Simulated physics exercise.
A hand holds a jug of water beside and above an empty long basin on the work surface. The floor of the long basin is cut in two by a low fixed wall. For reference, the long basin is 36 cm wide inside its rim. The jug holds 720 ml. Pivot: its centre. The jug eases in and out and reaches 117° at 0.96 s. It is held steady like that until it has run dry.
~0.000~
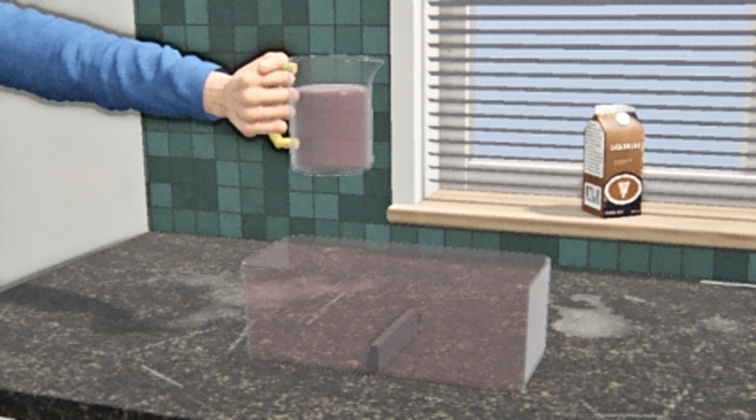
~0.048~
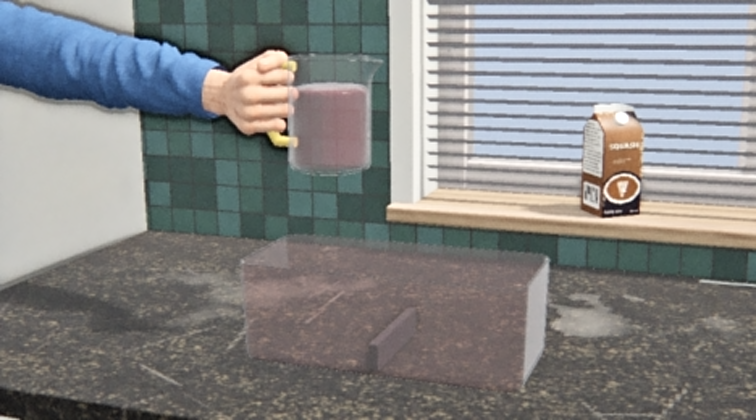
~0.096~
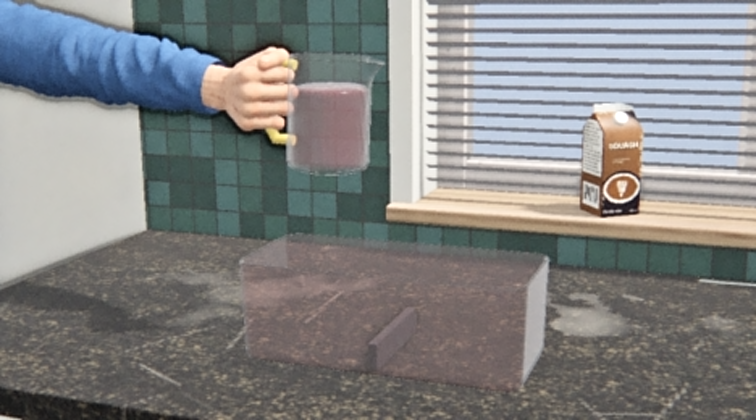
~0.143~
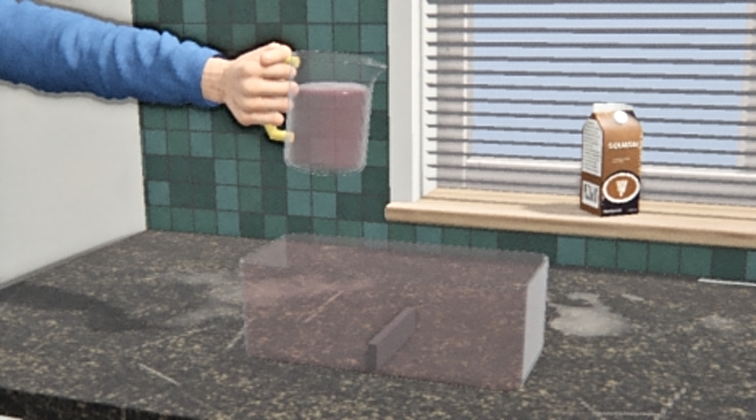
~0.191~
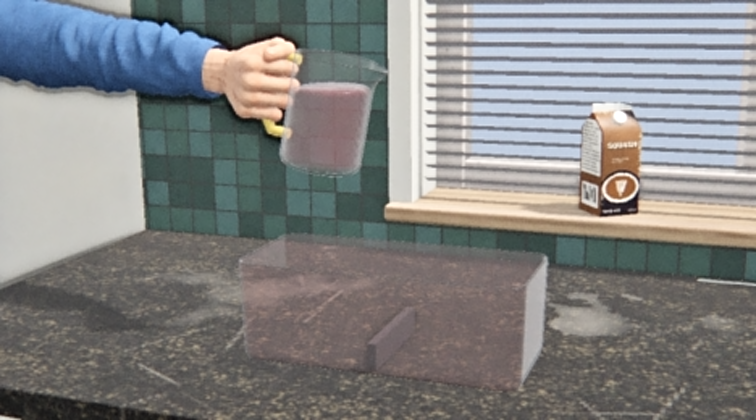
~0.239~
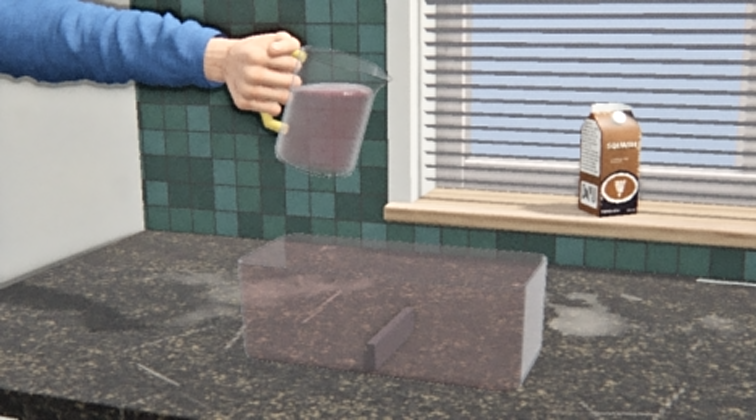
On a dark speckled worktop by a window, a hand tilts a yellow-handled jug slightly rightward above a long clear basin.
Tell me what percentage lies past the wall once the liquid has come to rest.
Some 84 per cent.
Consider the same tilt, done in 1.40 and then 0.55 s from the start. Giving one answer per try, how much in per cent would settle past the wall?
Try 1: Approx. 90 %; try 2: Approx. 85 %.
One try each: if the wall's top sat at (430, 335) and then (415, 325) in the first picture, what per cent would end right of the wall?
I'd say 70 percent on the first go, 90 percent on the next.
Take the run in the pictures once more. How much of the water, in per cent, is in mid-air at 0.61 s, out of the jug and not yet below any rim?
16 %.
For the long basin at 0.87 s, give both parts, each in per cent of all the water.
Around 1 percent on the left and 52 on the right.
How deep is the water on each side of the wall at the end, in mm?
Roughly 4 mm on the left side and 24 mm on the right side.
After 0.61 s the tilt is 82° and 83 per cent is still to pour, 0 is left of the wall and 1 right of it.
After 0.87 s the tilt is 115° and 21 per cent is still to pour, 1 is left of the wall and 52 right of it.
After 1.15 s the tilt is 117° and 0 per cent is still to pour, 12 is left of the wall and 82 right of it.
After 1.46 s the tilt is 117° and 0 per cent is still to pour, 13 is left of the wall and 84 right of it.
In the end 13 per cent lies left of the wall, 84 right of it and 3 outside.
